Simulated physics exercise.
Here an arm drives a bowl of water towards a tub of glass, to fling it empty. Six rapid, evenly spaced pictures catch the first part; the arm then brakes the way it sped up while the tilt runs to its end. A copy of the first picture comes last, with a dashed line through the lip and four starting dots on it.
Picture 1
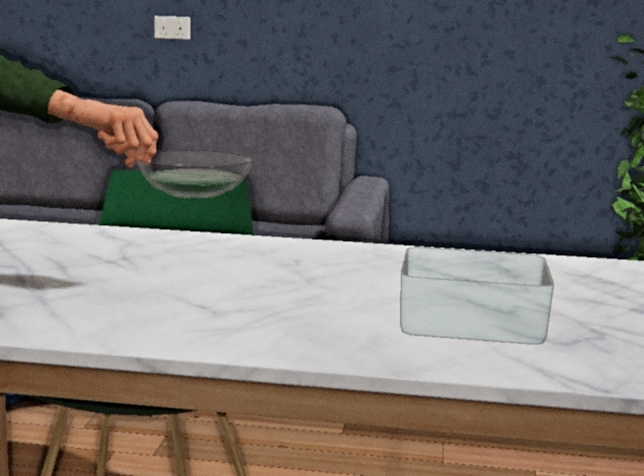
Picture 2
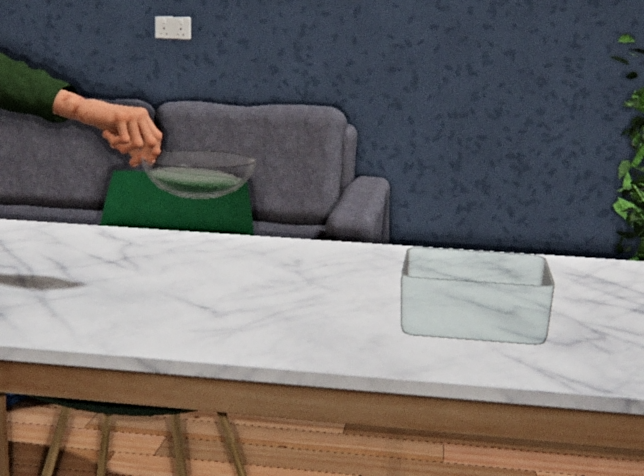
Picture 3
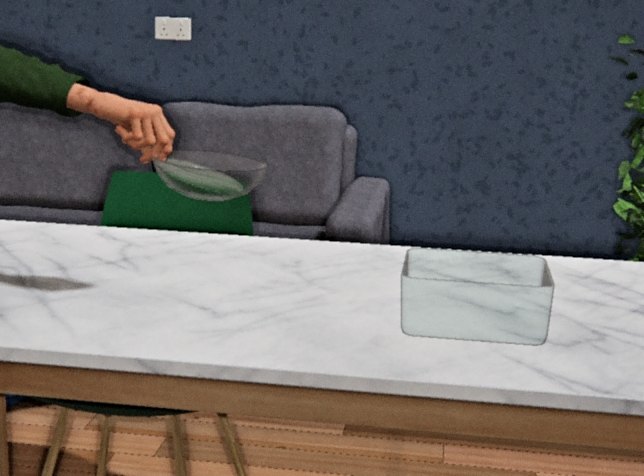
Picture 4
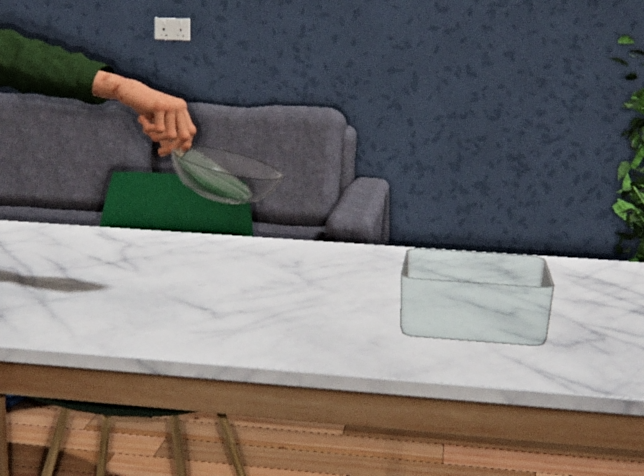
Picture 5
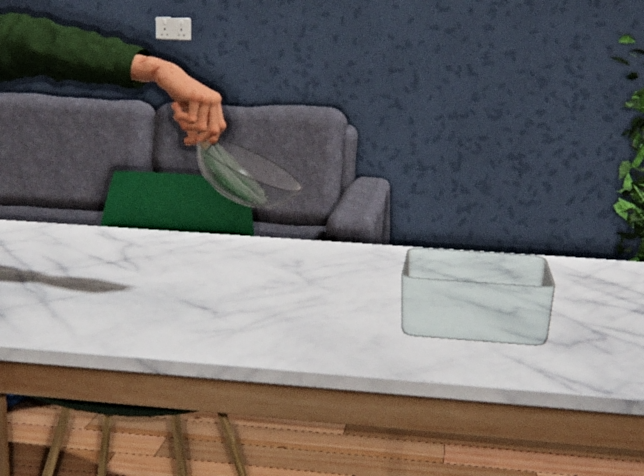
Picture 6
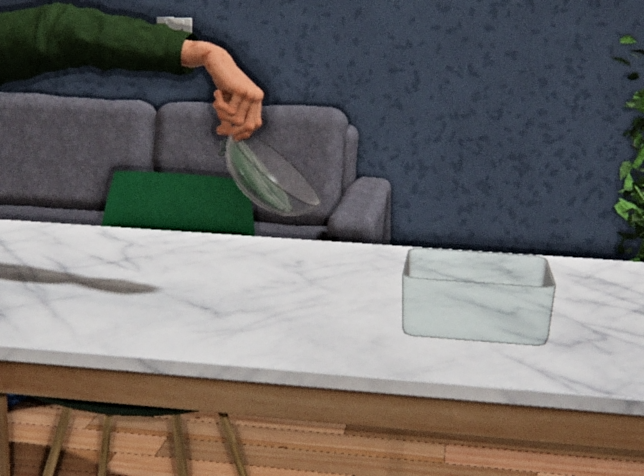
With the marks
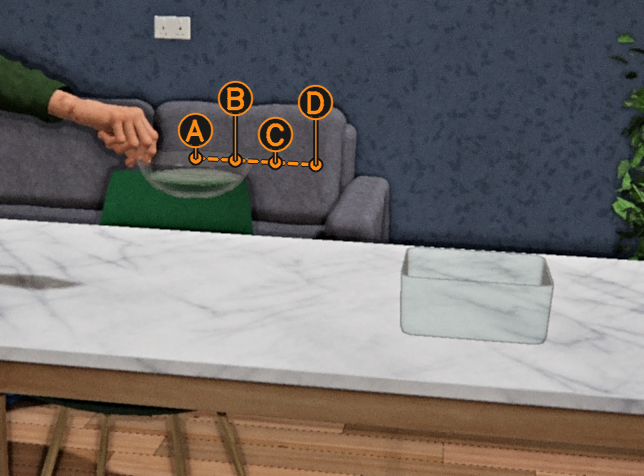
In a living room with a grey sofa behind a marble-topped counter, a green-sleeved arm holds a clear bowl upright, left of a glass tub. The hand moves slowly, then carries the bowl farther right, tilting it more and more steeply until water slips over its rim, still short of the tub.
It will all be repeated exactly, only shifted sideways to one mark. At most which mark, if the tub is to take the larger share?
Spot C just does it.
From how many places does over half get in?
Two of the four.
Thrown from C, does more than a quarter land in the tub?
Yes, it does.
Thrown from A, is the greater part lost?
Yes.
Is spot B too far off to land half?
Yes, it does.
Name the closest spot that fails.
It is B.
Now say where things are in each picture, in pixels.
The first picture shows upright, lip at (248, 161); tub from (400, 333) to (546, 344); nothing has left yet.
The second picture shows upright, lip at (253, 161); nothing has left yet.
The third picture shows tipped about 5°, lip at (264, 167); nothing has left yet.
The fourth picture shows tipped about 13°, lip at (280, 176); nothing has left yet.
The fifth picture shows tipped about 24°, lip at (300, 188); water is over the rim, down to (195, 142).
The sixth picture shows tipped about 38°, lip at (319, 203); water is over the rim, down to (222, 154).
On the marked copy, A at (195, 158); B at (235, 160); C at (275, 162); D at (315, 164).
Choosing A, about 0 % lands in the tub, 94 % falls short and 6 % goes beside or beyond.
Choosing B, about 22 % lands in the tub, 66 % falls short and 12 % goes beside or beyond.
Choosing C, about 62 % lands in the tub, 16 % falls short and 22 % goes beside or beyond.
Choosing D, about 89 % lands in the tub, 9 % falls short.
